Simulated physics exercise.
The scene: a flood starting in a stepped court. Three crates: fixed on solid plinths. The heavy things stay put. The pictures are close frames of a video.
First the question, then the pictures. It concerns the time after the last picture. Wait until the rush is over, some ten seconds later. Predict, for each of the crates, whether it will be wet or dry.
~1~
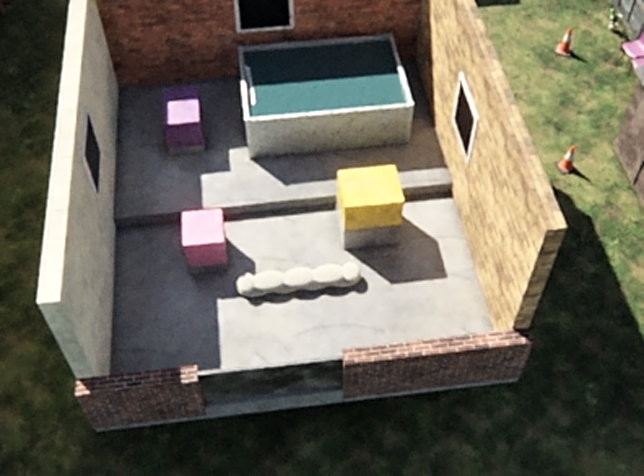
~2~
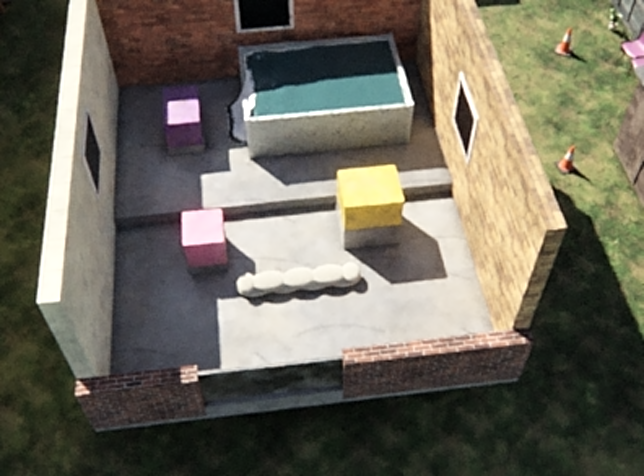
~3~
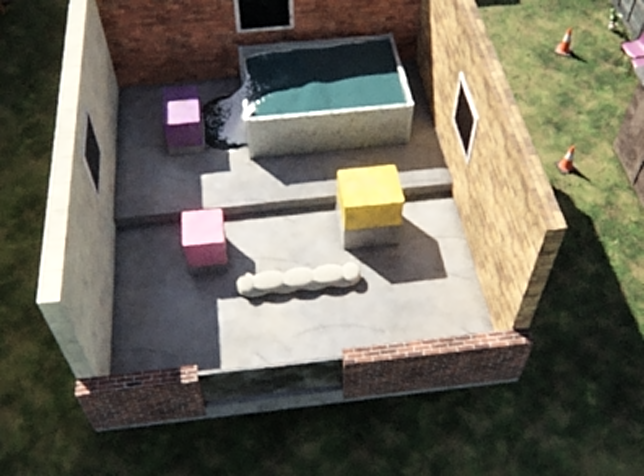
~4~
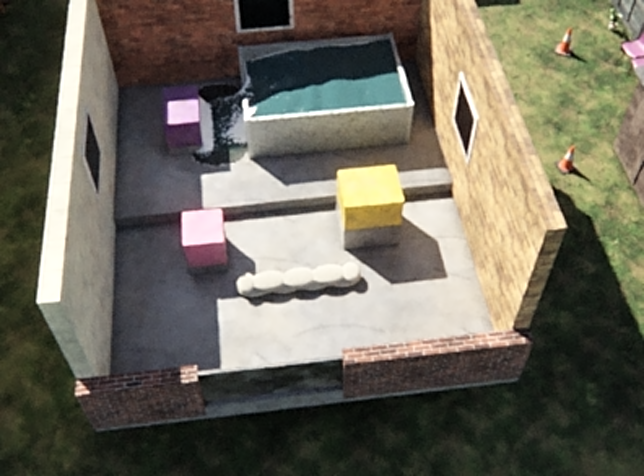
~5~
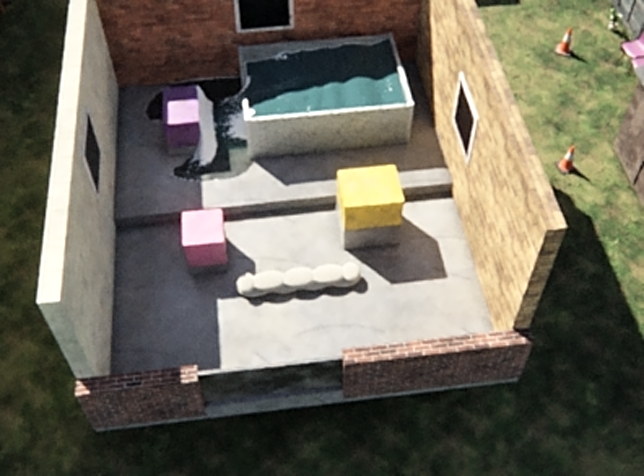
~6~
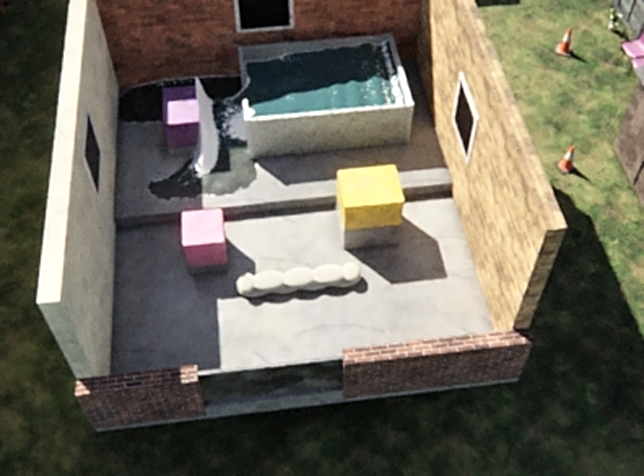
At the end, I expect the purple crate to get touched. I expect the pink crate to get touched. I expect the yellow crate to never get touched.
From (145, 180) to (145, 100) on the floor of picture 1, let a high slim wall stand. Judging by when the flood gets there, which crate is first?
The purple one.
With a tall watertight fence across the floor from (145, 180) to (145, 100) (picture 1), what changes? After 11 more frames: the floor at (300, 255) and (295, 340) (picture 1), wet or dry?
In order, I'd call them inundated and bare.
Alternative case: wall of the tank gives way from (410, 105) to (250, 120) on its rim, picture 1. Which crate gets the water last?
Answer: The one in purple.
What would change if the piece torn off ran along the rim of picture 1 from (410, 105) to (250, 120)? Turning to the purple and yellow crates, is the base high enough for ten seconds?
As I see it, the purple crate is not reached, and the yellow crate gets reached.
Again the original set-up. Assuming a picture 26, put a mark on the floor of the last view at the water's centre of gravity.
I'd say around (261, 157).
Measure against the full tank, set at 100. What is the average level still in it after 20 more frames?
46 percent or thereabouts.
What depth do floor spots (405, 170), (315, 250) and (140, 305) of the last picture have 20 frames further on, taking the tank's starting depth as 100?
Going in order, roughly 0, 18 and 16 %.
A moment on, water covers 30 % of the floor; the purple crate water round its plinth, the pink crate water round its plinth, the yellow crate not reached.
Next, water covers 45 % of the floor; the purple crate water round its plinth, the pink crate water round its plinth, the yellow crate water round its plinth.
Then, water covers 65 % of the floor; the purple crate water round its plinth, the pink crate water round its plinth, the yellow crate water round its plinth.
Later, water covers 90 % of the floor; the purple crate water round its plinth, the pink crate water round its plinth, the yellow crate water round its plinth.
In the end, water covers 95 % of the floor; the purple crate was topped, the pink crate was topped, the yellow crate stayed above the water.
